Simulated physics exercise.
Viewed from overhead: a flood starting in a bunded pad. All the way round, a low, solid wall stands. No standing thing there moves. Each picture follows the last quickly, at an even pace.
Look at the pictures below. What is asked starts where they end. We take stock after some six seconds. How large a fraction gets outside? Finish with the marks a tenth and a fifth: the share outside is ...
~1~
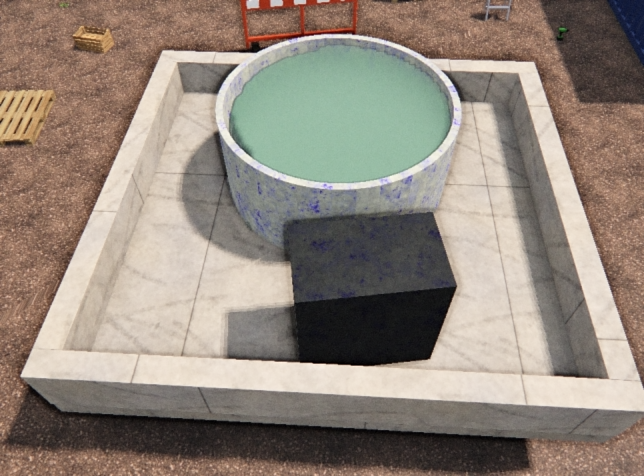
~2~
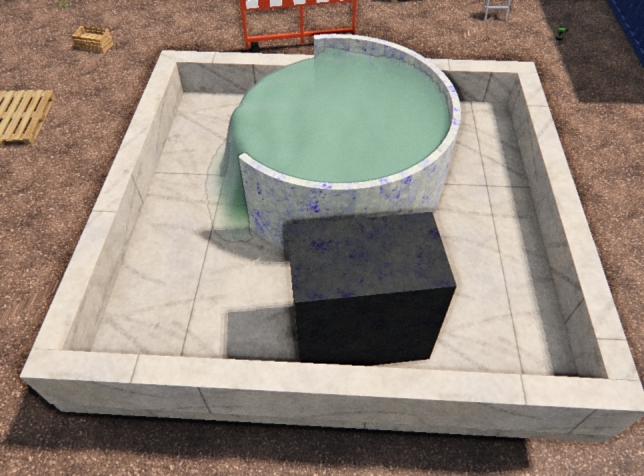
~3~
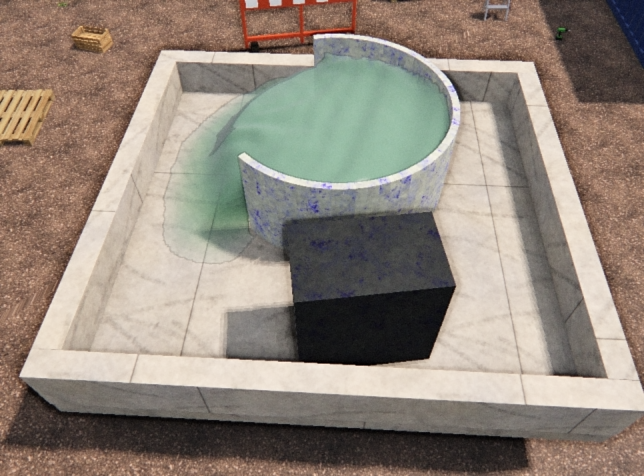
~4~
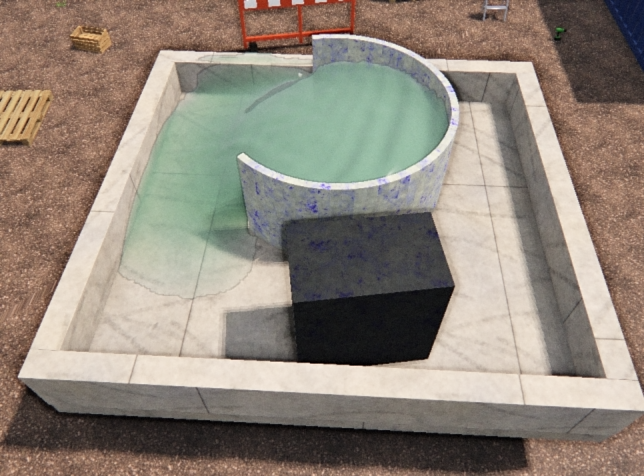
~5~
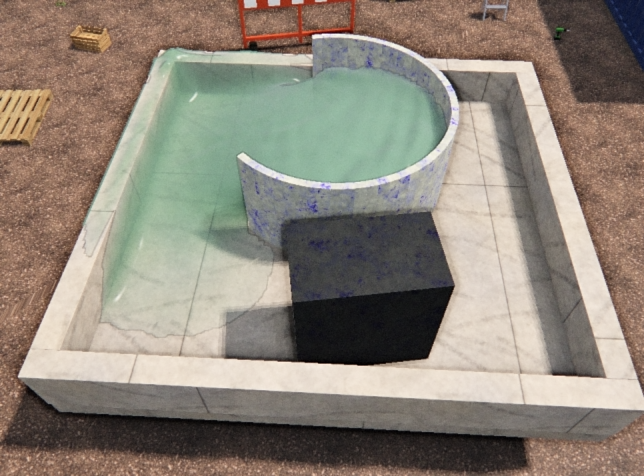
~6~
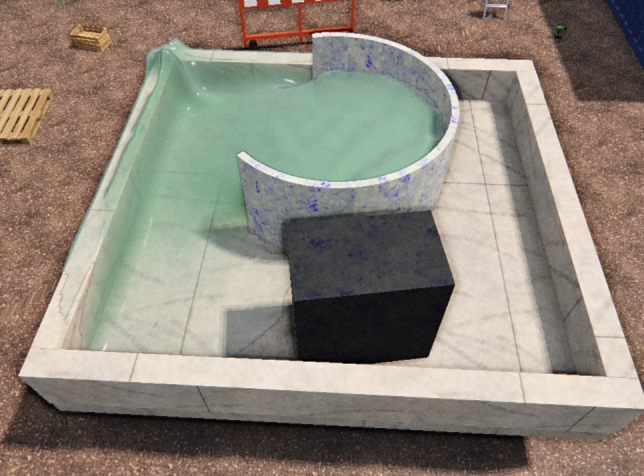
The share outside is between a tenth and a fifth.
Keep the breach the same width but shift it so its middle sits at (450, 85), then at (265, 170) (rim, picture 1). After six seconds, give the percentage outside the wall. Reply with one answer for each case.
About 14% and 8%.
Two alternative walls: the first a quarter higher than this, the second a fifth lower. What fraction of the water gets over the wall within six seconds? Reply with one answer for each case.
8 % then 24 %.
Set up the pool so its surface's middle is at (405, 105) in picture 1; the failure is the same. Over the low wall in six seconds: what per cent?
Near 12 in a hundred.
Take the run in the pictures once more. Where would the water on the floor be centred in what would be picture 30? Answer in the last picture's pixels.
About (293, 211).
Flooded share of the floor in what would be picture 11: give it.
Near 60 in a hundred.
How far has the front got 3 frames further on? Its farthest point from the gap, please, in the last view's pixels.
Roughly at (495, 102).
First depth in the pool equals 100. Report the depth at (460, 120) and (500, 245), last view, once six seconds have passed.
Respectively, around 10 and 12 percent.
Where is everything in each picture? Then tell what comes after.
In the first frame, still water in the pool at (338, 107).
In the second frame, water pours out at (241, 134) and has run to (242, 237).
In the third frame, water pours out at (241, 135) and has run to (197, 254).
In the fourth frame, the front is at (169, 288), out from the gap at (241, 140).
In the fifth frame, water pours out at (241, 142) and has run to (104, 312).
In the sixth frame, water pours out at (241, 141) and has run to a hidden place.
A moment on, water covers 45 % of the floor; the low wall has let 3 % over.
Next, water covers 50 % of the floor; the low wall has let 7 % over.
Then, water covers 65 % of the floor; the low wall has let 13 % over.
Later, water covers 75 % of the floor; the low wall has let 14 % over.
In the end, water covers 75 % of the floor; the low wall has let 14 % over.
